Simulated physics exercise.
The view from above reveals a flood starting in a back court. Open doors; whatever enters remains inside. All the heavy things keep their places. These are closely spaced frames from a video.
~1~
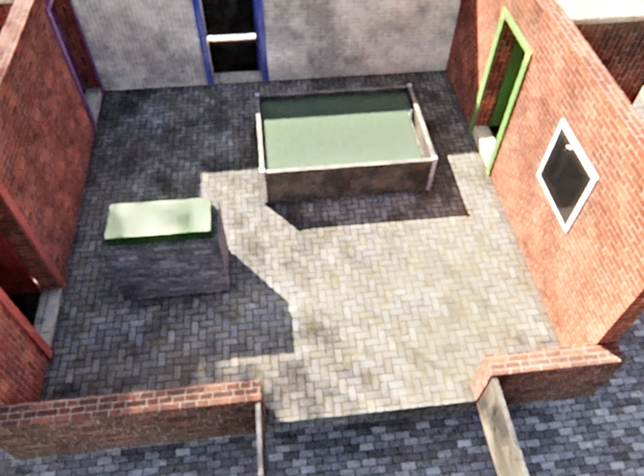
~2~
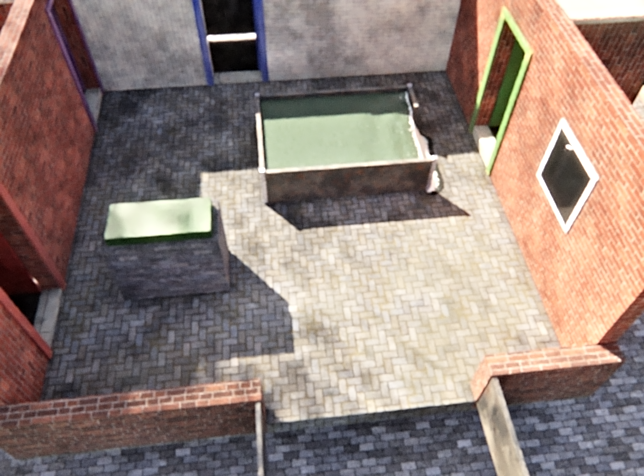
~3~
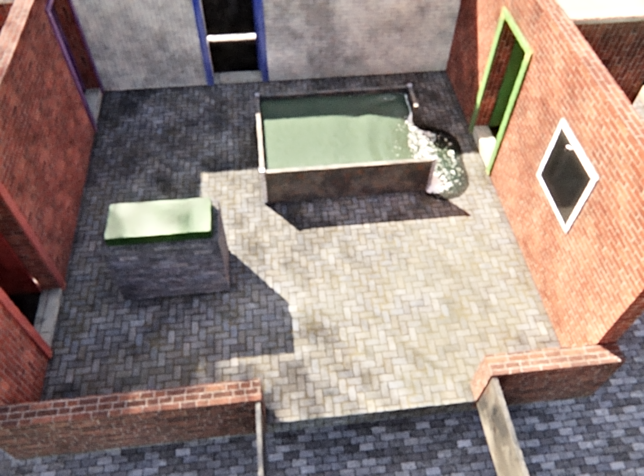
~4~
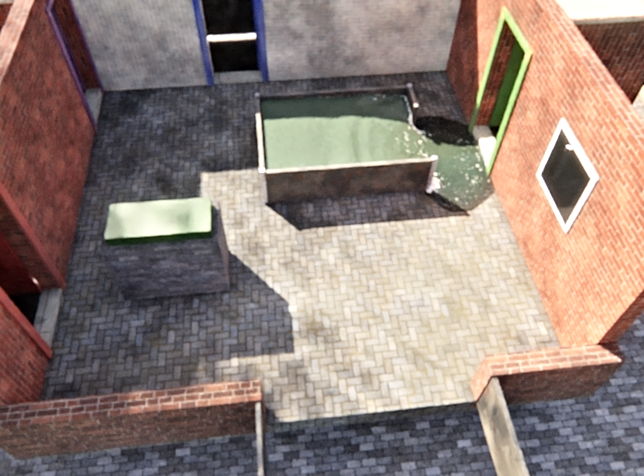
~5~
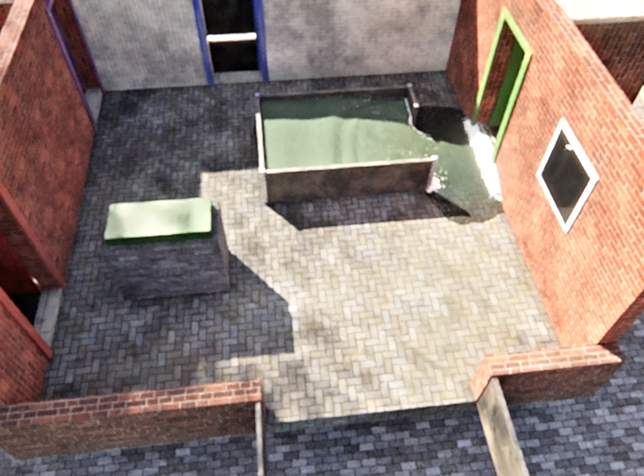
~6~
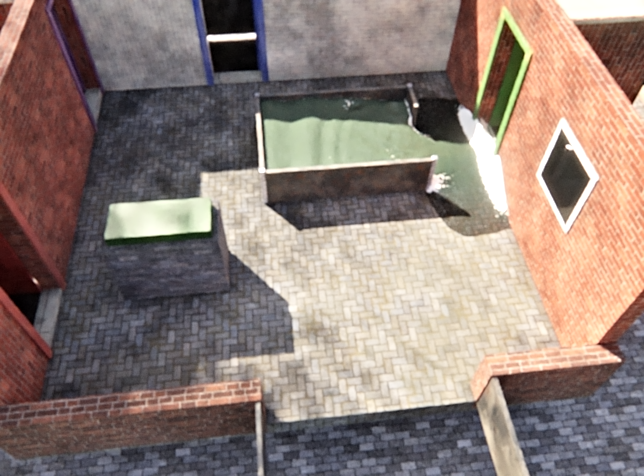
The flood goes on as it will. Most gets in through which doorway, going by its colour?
Through the green door.
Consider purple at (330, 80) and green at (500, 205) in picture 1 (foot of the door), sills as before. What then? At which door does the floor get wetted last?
Answer: The one in red.
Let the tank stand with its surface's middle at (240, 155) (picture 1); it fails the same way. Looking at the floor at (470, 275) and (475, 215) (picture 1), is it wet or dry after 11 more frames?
Point one soaked, point two soaked.
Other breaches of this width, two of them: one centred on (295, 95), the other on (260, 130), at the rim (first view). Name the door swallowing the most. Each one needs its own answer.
I'd say the blue one for the first and the purple door for the second.
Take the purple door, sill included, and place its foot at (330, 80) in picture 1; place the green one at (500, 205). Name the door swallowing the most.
That would be the one in green.
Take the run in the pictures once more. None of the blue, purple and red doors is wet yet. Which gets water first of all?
That is the one in blue.
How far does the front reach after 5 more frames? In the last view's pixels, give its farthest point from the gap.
My guess is roughly (536, 309).
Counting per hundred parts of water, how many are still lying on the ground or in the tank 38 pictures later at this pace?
Around 78 parts in a hundred.
A moment on, water covers 10 % of the floor; blue door not reached, purple door not reached, red door not reached, green door a lot in.
Next, water covers 20 % of the floor; blue door not reached, purple door not reached, red door not reached, green door a lot in.
Then, water covers 40 % of the floor; blue door wet at the sill, nothing in, purple door not reached, red door not reached, green door a lot in.
Later, water covers 65 % of the floor; blue door wet at the sill, nothing in, purple door wet at the sill, nothing in, red door not reached, green door a lot in.
In the end, water covers 90 % of the floor; blue door wet at the sill, nothing in, purple door wet at the sill, nothing in, red door wet at the sill, nothing in, green door a lot in; the green door has let in the most.
